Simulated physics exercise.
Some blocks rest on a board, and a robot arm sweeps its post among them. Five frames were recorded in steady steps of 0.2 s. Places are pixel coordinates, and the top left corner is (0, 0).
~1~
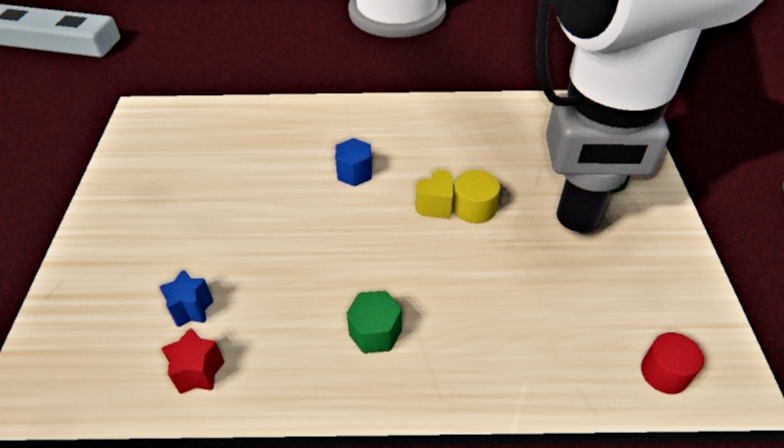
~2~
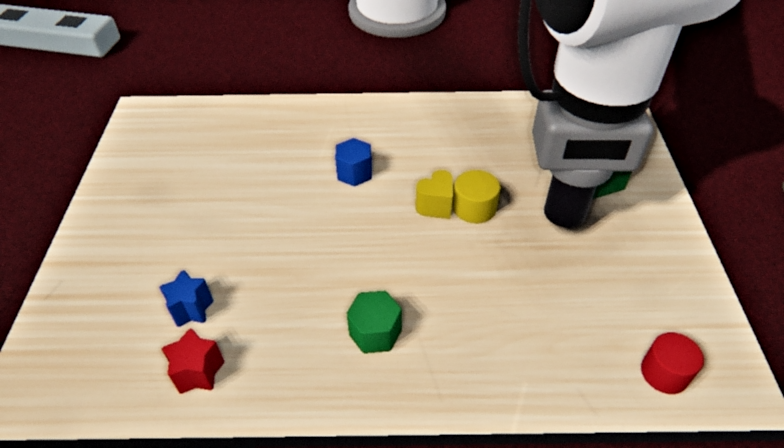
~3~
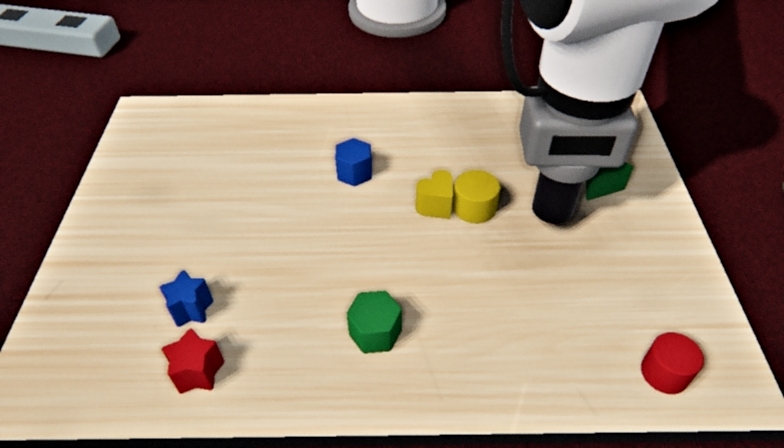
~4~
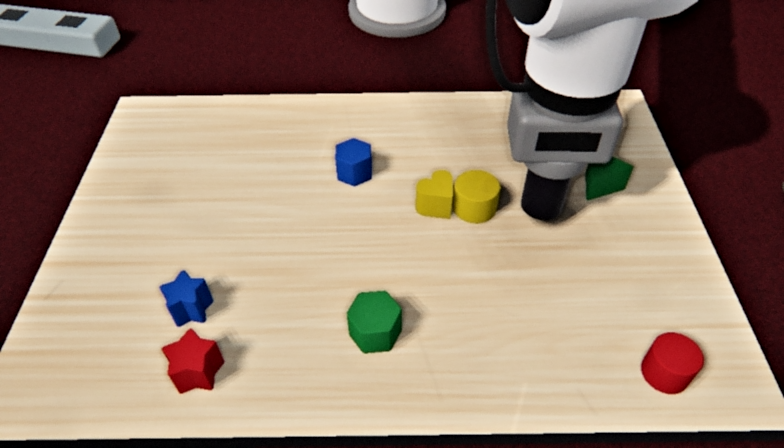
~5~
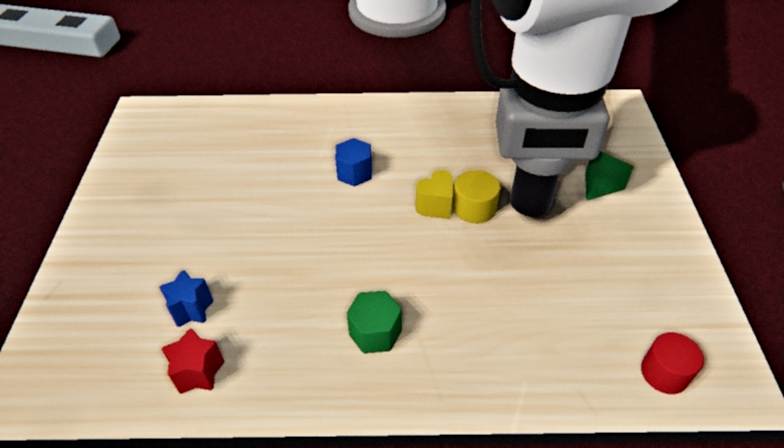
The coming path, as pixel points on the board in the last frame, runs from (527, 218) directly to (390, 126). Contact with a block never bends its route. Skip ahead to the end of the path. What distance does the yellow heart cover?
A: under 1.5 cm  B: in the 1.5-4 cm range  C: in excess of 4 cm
B - in the 1.5-4 cm range.
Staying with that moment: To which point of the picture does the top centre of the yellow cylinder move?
My prediction: (427, 165).
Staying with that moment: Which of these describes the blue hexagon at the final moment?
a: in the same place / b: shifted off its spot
Choice a: In the same place.
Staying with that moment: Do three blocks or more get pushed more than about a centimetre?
No, I don't think so.
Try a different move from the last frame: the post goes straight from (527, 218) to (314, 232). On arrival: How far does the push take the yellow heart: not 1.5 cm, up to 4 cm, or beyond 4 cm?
Verdict: More than 4 cm.
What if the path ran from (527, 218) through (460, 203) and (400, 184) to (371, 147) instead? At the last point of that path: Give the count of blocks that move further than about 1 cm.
The push moves three or more blocks more than 1 cm.
The first path, step by step. One third of the way, post (477, 168); yellow heart (409, 188), turned 25° anticlockwise; yellow cylinder (440, 171).
Two thirds of the way, post (430, 137); yellow heart (406, 190), turned 30° anticlockwise; yellow cylinder (427, 165).
At the end, post (389, 110); blue hexagon still; yellow heart (406, 190), turned 30° anticlockwise; yellow cylinder (427, 165).
